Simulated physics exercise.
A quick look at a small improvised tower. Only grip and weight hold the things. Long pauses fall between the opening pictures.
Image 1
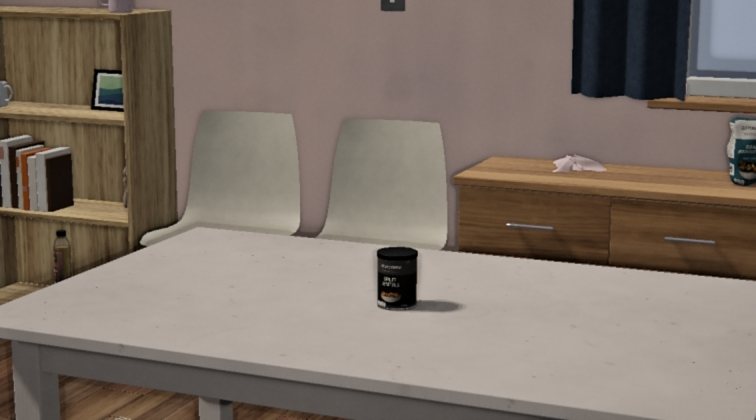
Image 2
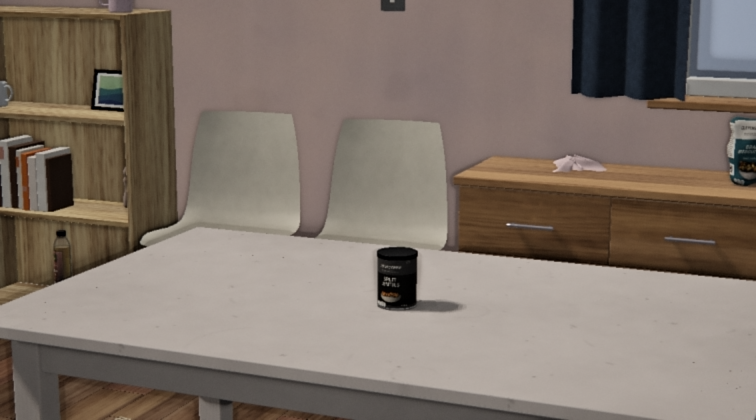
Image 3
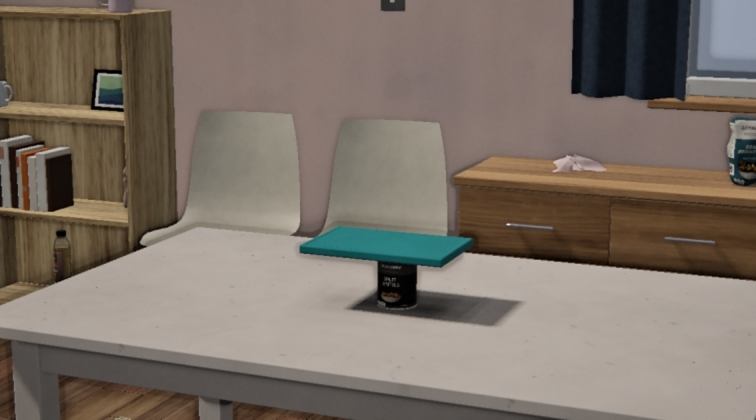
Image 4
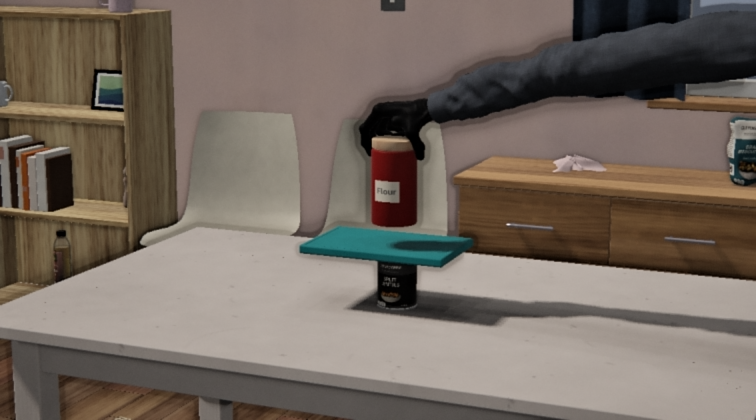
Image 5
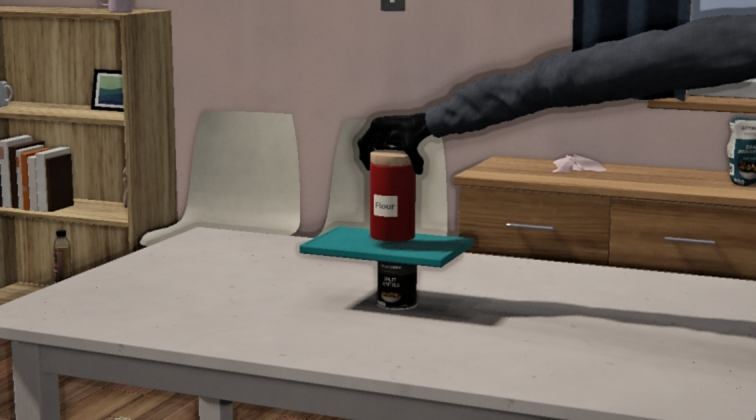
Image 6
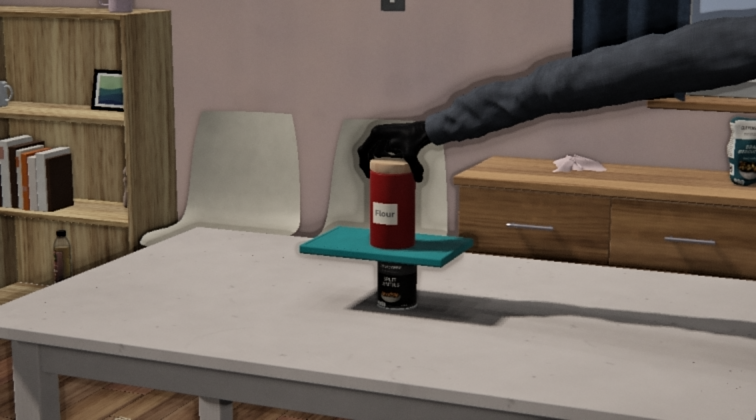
A dark-gloved hand lowering a red flour jar onto a turquoise board resting on a small black can on a pale table.
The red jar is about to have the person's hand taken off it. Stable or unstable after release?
Most likely nothing will tip.
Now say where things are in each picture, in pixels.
The last thing is not in view yet, in the first frame.
The last thing is not in view yet, in the second frame.
The last thing is not in view yet; turquoise lid (387, 246), in the third frame.
On its way; red jar (394, 181); turquoise lid (387, 246), in the fourth frame.
On its way; red jar (393, 195); turquoise lid (387, 246), in the fifth frame.
Set down, still held; red jar (393, 203); turquoise lid (387, 246), in the sixth frame.
Then, 0.20 s past the last view, nothing moves.
Then, 0.50 s past the last view, red jar resting near (393, 203).
Finally, all 3 still in place. Final places as the last picture's camera would see them, red jar near (393, 203). The stack stays up.
